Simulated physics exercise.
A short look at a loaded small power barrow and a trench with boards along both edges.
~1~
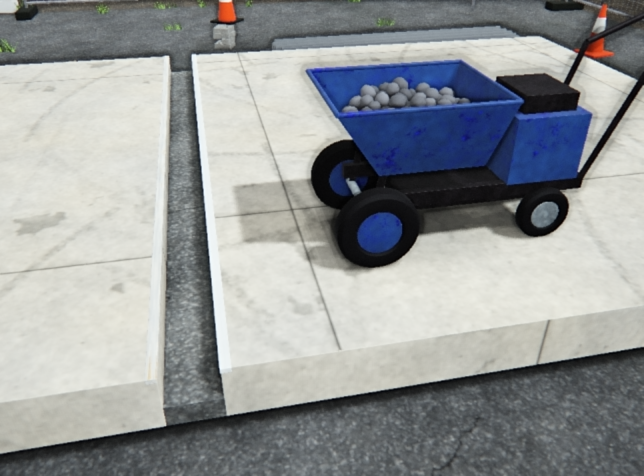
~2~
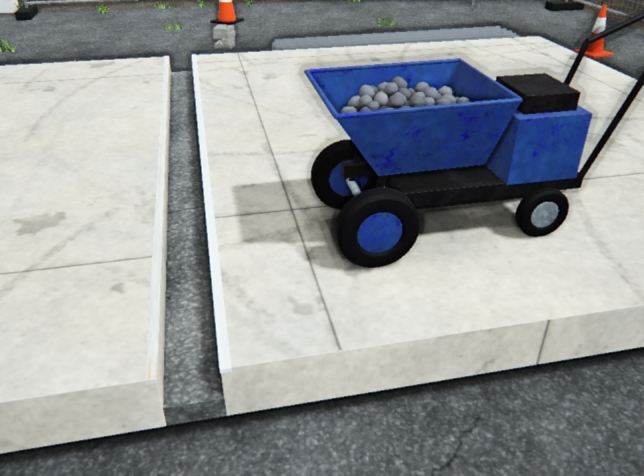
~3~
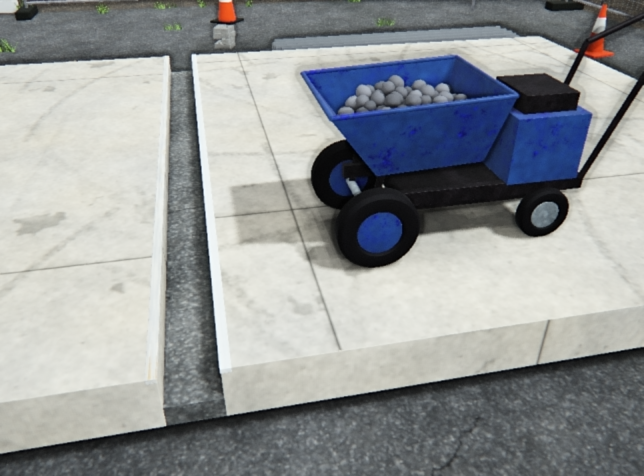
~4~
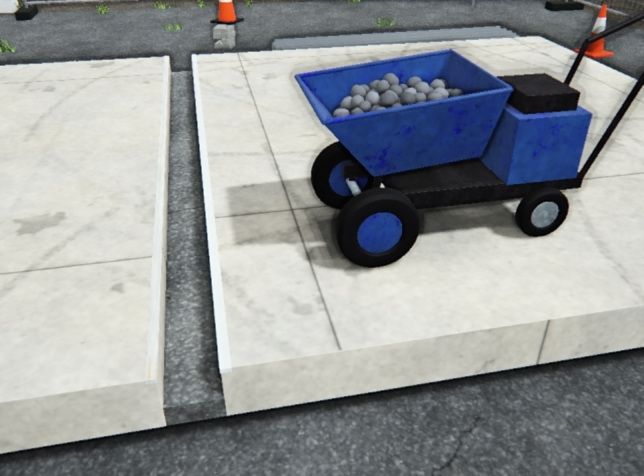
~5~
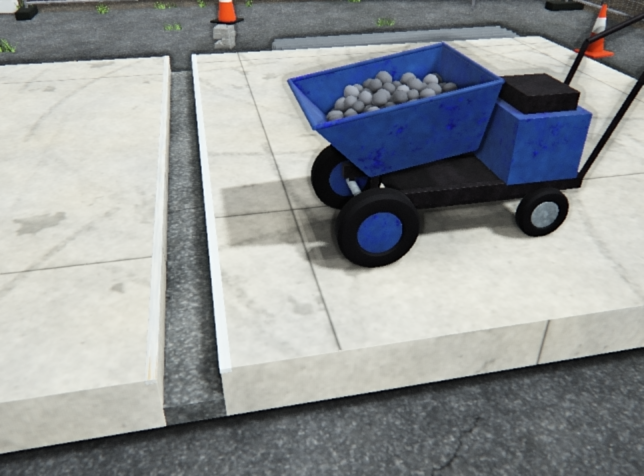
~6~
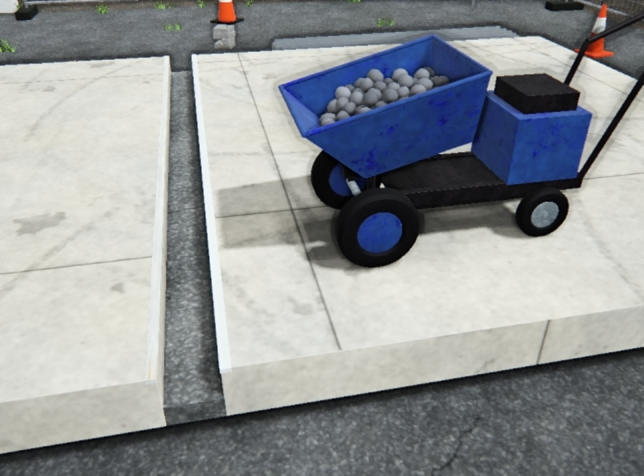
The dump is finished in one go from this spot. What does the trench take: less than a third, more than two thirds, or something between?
The trench takes from one third to two thirds.
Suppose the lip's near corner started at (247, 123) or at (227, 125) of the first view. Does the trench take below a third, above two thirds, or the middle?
First under a third, then under a third.
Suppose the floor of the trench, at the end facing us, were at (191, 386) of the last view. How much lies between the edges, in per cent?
Roughly 40 in a hundred.
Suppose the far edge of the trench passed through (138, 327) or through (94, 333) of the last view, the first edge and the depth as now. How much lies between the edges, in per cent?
About 60 and 60 per cent.
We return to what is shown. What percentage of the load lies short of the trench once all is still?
Roughly 15 in a hundred.
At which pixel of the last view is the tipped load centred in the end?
Roughly at (195, 260).
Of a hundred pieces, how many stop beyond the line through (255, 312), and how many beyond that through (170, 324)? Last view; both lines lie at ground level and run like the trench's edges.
In turn 70 and 10 in a hundred.
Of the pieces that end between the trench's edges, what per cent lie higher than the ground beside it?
Some 10 per cent.
Shortly afterwards, skip tipped steeply; the whole lot in the skip.
Next, skip tipped right over; the bulk in the skip; a little short of the trench; a little in or heaped over the trench; only a few falling.
Some moments later, skip tipped right over; near a quarter in the skip; near a quarter short of the trench; near half in or heaped over the trench; only a few beyond it.
In the end, skip tipped right over; near a quarter in the skip; near a quarter short of the trench; near half in or heaped over the trench; only a few beyond it.
